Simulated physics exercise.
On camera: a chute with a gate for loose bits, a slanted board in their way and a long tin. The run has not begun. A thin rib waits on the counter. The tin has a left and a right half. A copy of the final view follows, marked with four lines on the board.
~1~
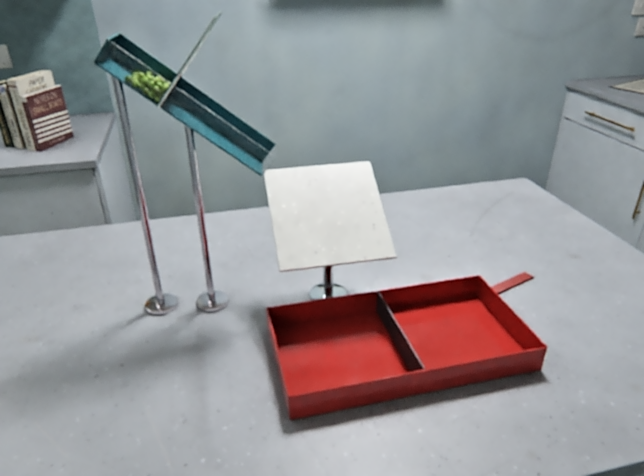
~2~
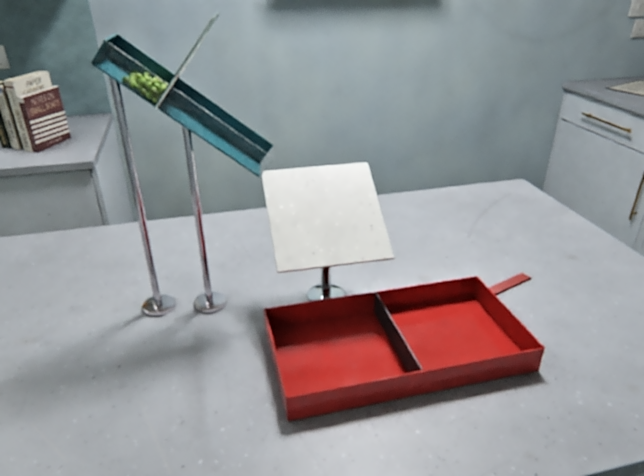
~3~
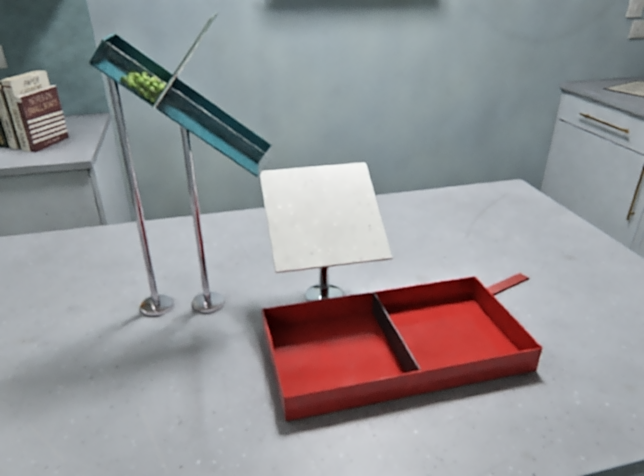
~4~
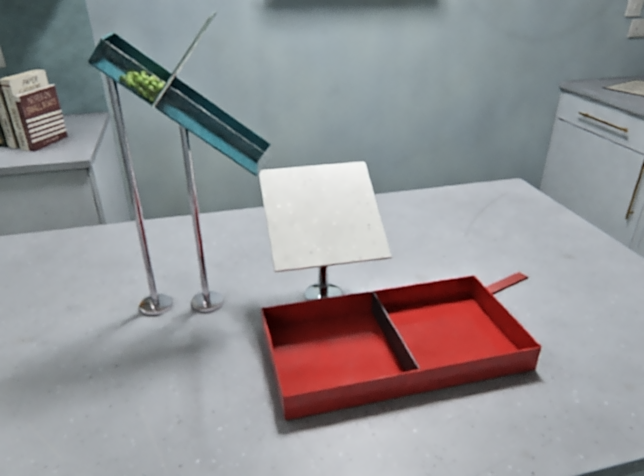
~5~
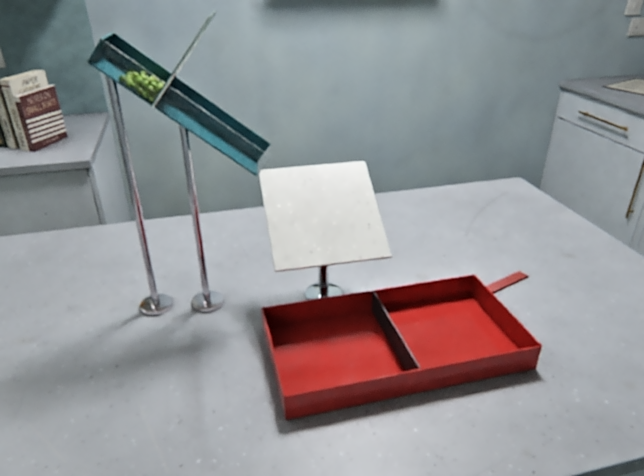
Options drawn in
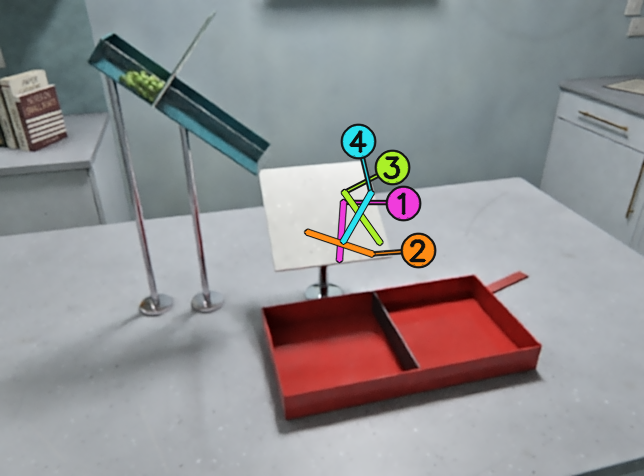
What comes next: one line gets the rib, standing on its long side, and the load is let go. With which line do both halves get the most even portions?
Choose 3.
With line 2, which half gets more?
More lands on the right.
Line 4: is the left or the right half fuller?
Left.
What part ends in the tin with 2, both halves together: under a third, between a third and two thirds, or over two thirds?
Over two thirds.
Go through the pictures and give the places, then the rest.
In the first picture, load behind the gate (154, 90), dried peas; lip of the chute (262, 169), sloping fairly steeply.
In the second picture, middle of the board (326, 213), tilted fairly steeply; middle of its low edge (337, 265); of its high edge (315, 167).
In the third picture, front corners of the tin (285, 397) and (542, 348); front end of its middle wall (421, 371).
In the fourth picture, middle of the load (149, 90); lip (257, 169).
In the fifth picture, middle of the load (148, 90); lip (257, 168).
On the marked copy, line 1 from (343, 202) to (339, 259); line 2 from (307, 232) to (372, 254); line 3 from (344, 192) to (379, 242); line 4 from (371, 193) to (343, 241).
For line 1, of what is caught, almost all in the left half, just a few in the right.
For line 2, of what is caught, about a tenth in the left half, almost all in the right.
For line 3, of what is caught, roughly half in the left half, roughly half in the right.
For line 4, of what is caught, almost all in the left half, about a tenth in the right.
